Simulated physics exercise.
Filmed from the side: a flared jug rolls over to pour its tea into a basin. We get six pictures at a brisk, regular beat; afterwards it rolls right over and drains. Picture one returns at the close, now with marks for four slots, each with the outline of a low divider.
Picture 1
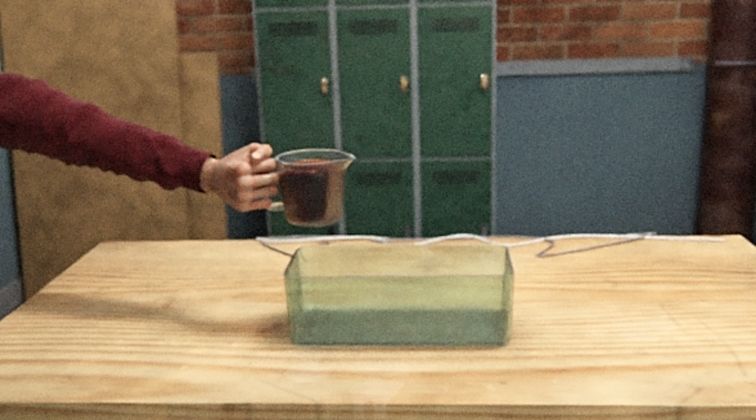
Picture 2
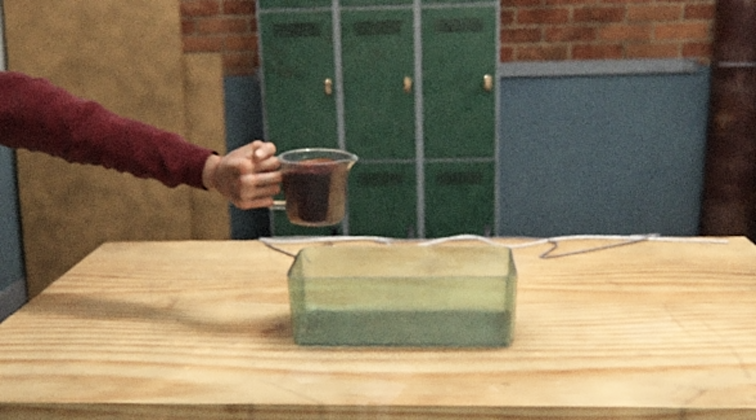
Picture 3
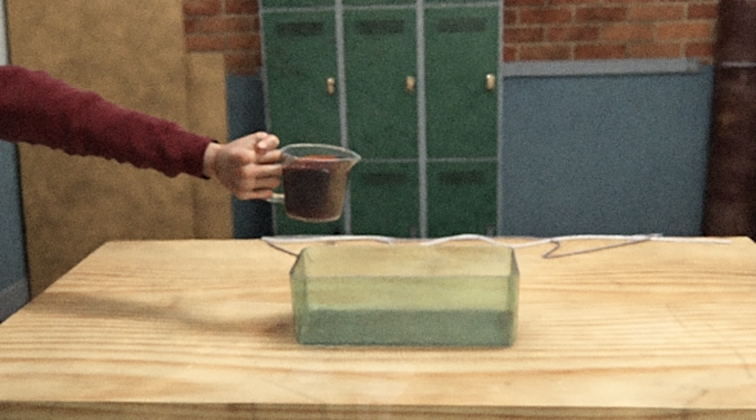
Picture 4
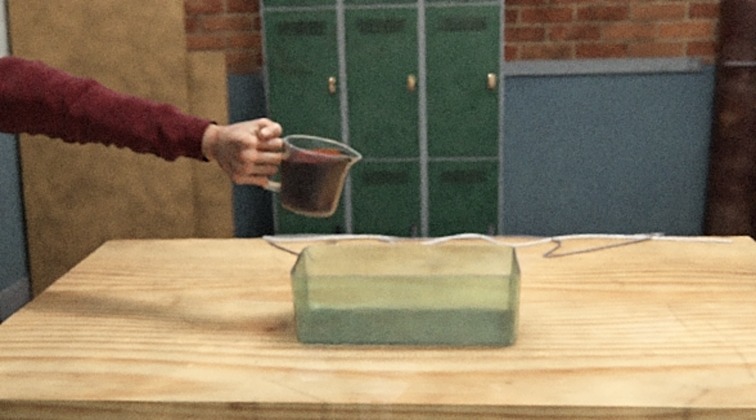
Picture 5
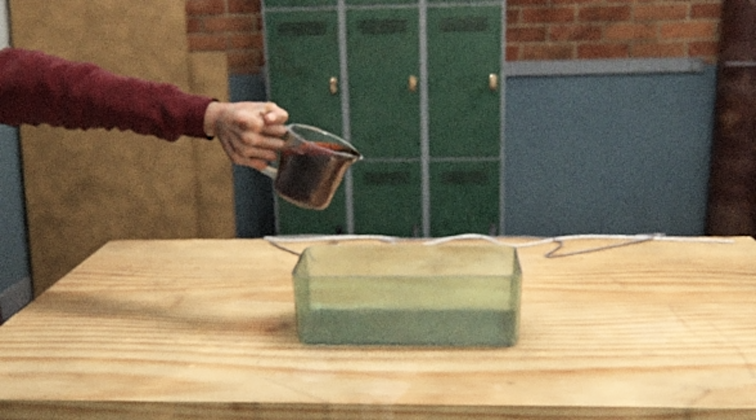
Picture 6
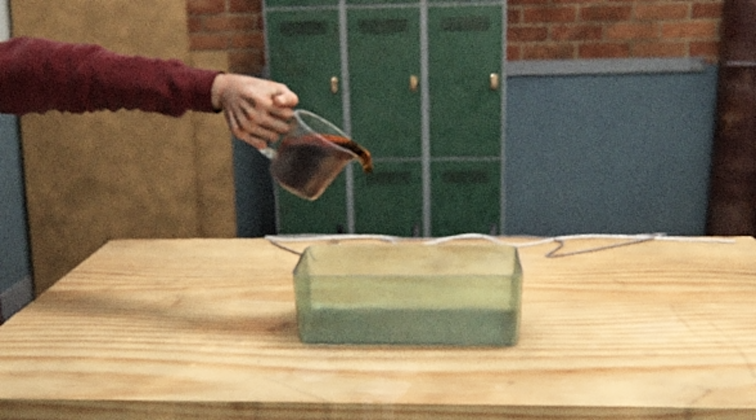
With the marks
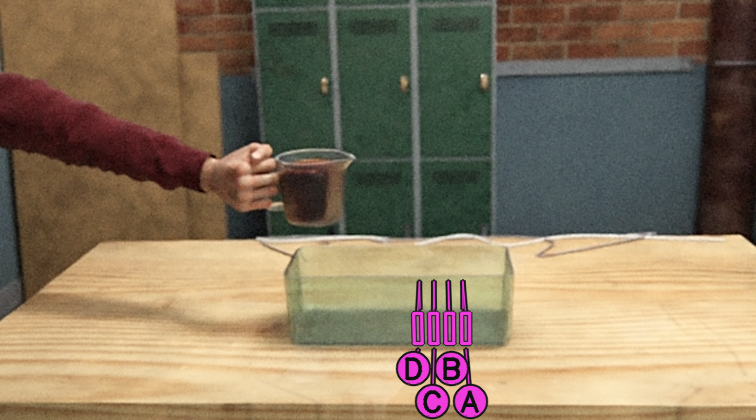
A jug of dark tea tilts rightward in a hand until tea runs over its lip.
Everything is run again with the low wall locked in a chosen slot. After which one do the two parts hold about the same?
Go for C.
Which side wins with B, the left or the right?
The left side.
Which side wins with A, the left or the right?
The left side.
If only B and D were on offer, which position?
Here it is position D.
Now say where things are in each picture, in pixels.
The first picture shows upright, lip at (354, 158); basin from (291, 343) to (511, 343); nothing has left yet.
The second picture shows upright, lip at (357, 159); nothing has left yet.
The third picture shows tipped about 6°, lip at (360, 158); nothing has left yet.
The fourth picture shows tipped about 14°, lip at (360, 157); nothing has left yet.
The fifth picture shows tipped about 23°, lip at (361, 157); nothing has left yet.
The sixth picture shows tipped about 35°, lip at (362, 157); tea is over the lip, down to (368, 170).
In magenta, A at (465, 349); B at (449, 349); C at (434, 349); D at (418, 349).
If A is chosen, about 90 % ends left of the wall and 5 % right of it; 5 % is lost outside.
If B is chosen, about 90 % ends left of the wall and 7 % right of it; 4 % is lost outside.
If C is chosen, about 54 % ends left of the wall and 43 % right of it; 3 % is lost outside.
If D is chosen, about 16 % ends left of the wall and 82 % right of it.
